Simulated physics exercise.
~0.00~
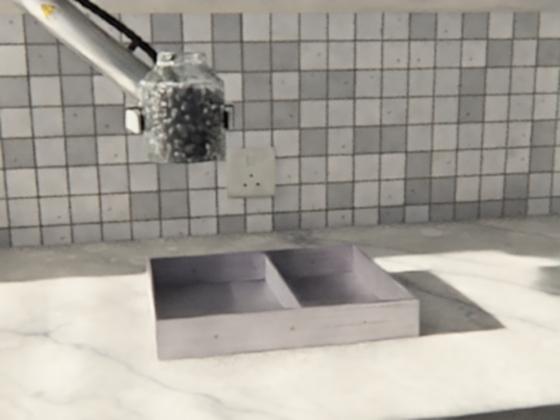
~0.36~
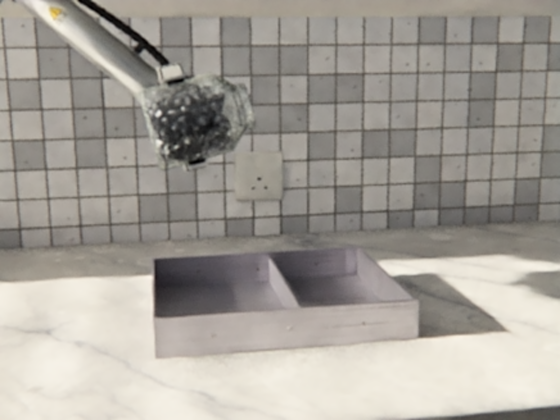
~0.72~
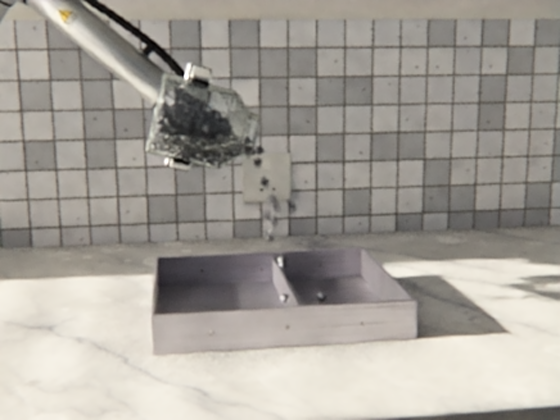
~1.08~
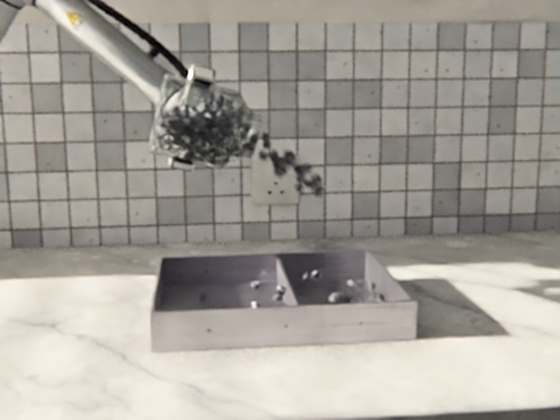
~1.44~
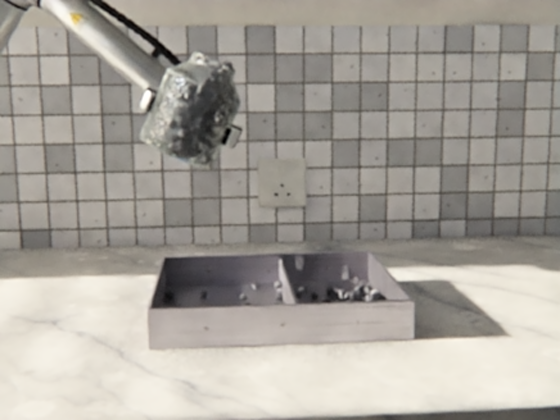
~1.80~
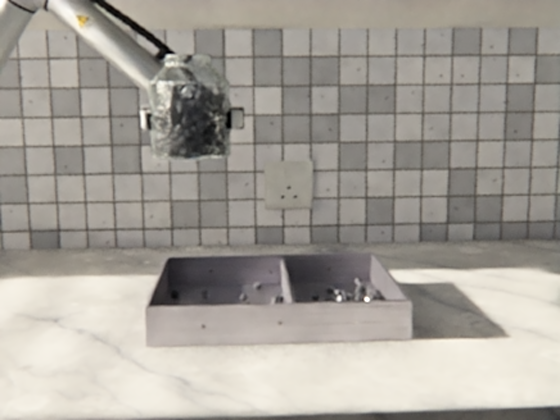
At first, a robot gripper holds a clear jar of dark pebbles upright above a shallow, greyish-purple tray split into two parts, set on a marble counter before a tiled wall. The gripper tips the jar over to the right until it lies on its side. A few pebbles spill from its mouth, then a thicker stream drops toward the tray. The jar swings back through a lean as the pouring stops. It ends upright, still holding most of its pebbles, with a small cluster in the tray's right part and fewer scattered in the left.
